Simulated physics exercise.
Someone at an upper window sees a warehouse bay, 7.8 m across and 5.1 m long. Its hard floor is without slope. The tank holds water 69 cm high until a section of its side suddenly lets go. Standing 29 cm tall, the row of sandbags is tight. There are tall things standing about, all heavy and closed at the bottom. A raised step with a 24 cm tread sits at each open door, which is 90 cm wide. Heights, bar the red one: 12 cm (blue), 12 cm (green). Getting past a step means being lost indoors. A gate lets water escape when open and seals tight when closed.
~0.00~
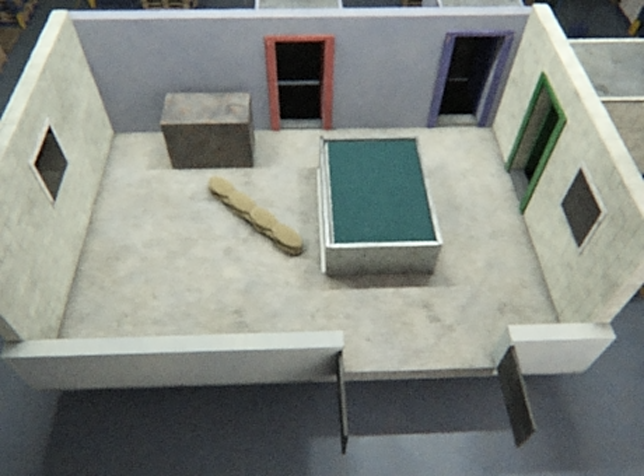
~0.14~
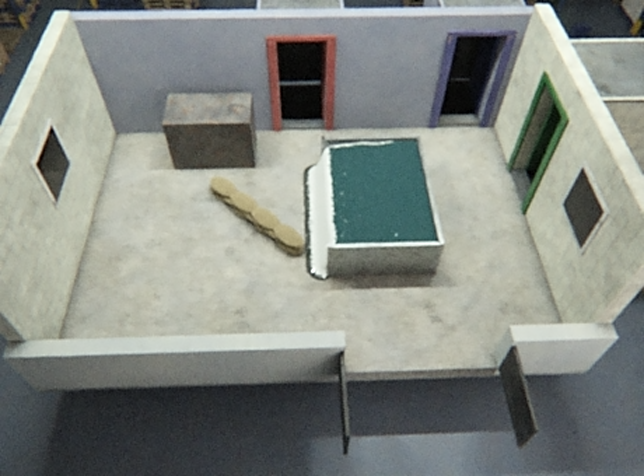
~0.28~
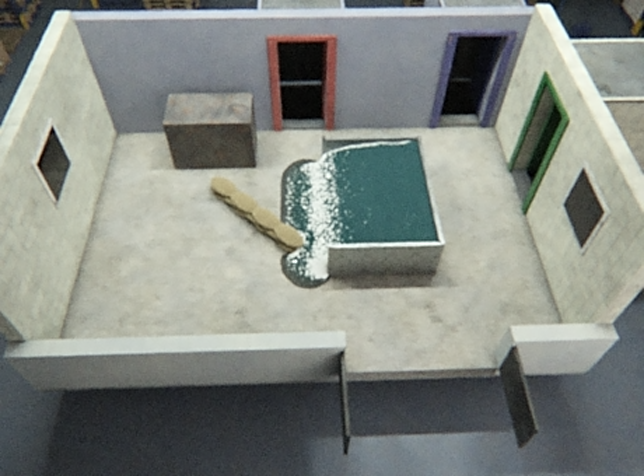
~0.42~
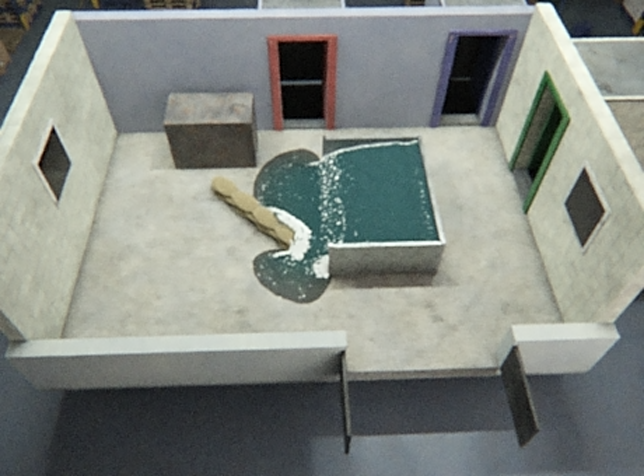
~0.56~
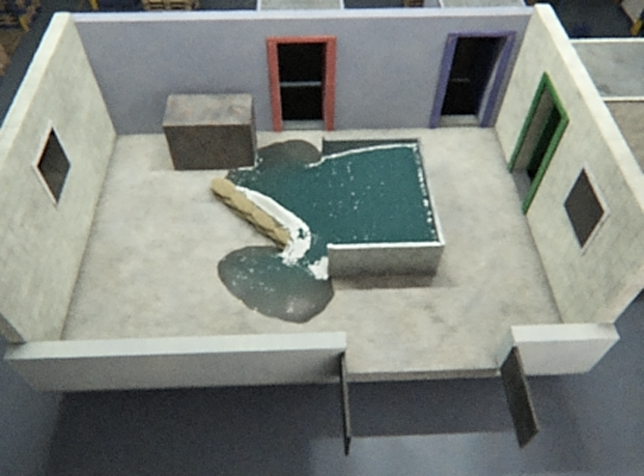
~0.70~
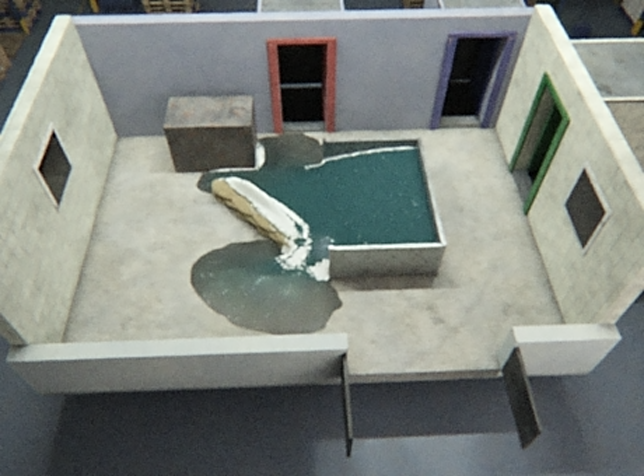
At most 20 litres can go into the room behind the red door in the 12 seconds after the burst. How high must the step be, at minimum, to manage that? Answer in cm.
At least 23 cm.
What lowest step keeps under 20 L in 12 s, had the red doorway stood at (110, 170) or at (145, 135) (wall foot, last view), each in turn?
19 and 16 cm.
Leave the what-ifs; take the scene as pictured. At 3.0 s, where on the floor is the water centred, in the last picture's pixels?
(245, 219) or so.
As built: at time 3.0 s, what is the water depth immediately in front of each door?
Blue door: 1 cm; red door: 22 cm; green door: 0 cm.
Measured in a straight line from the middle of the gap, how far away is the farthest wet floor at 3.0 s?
5.0 metres.
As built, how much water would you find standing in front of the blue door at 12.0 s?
It works out to about 6.0 centimetres deep.
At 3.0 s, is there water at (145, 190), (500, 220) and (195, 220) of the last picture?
Okay, in order that's got wet, stayed dry and finally got wet.
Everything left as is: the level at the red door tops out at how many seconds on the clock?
Around 3.0 seconds.
After 1.4 s water covers 40 % of the floor, deepest (54 cm) near (248, 180); 7 cm at the red door, 0 litres in over its 7 cm step.
After 3.0 s water covers 60 % of the floor, deepest (32 cm) near (69, 317); 22 cm at the red door, 81 litres in over its 7 cm step.
After 12.0 s water covers 95 % of the floor, deepest (11 cm) near (89, 244); 7 cm at the red door, 221 litres in over its 7 cm step.
At the red door as built, the water arrived by 0.8 s and peaked near 22 cm at 3.0 s.
Run again over the same 12 s with other heights there, 29 litres in over 21 cm, 13 litres over 25 cm. The limit of 20 litres is kept from about 23 cm up.
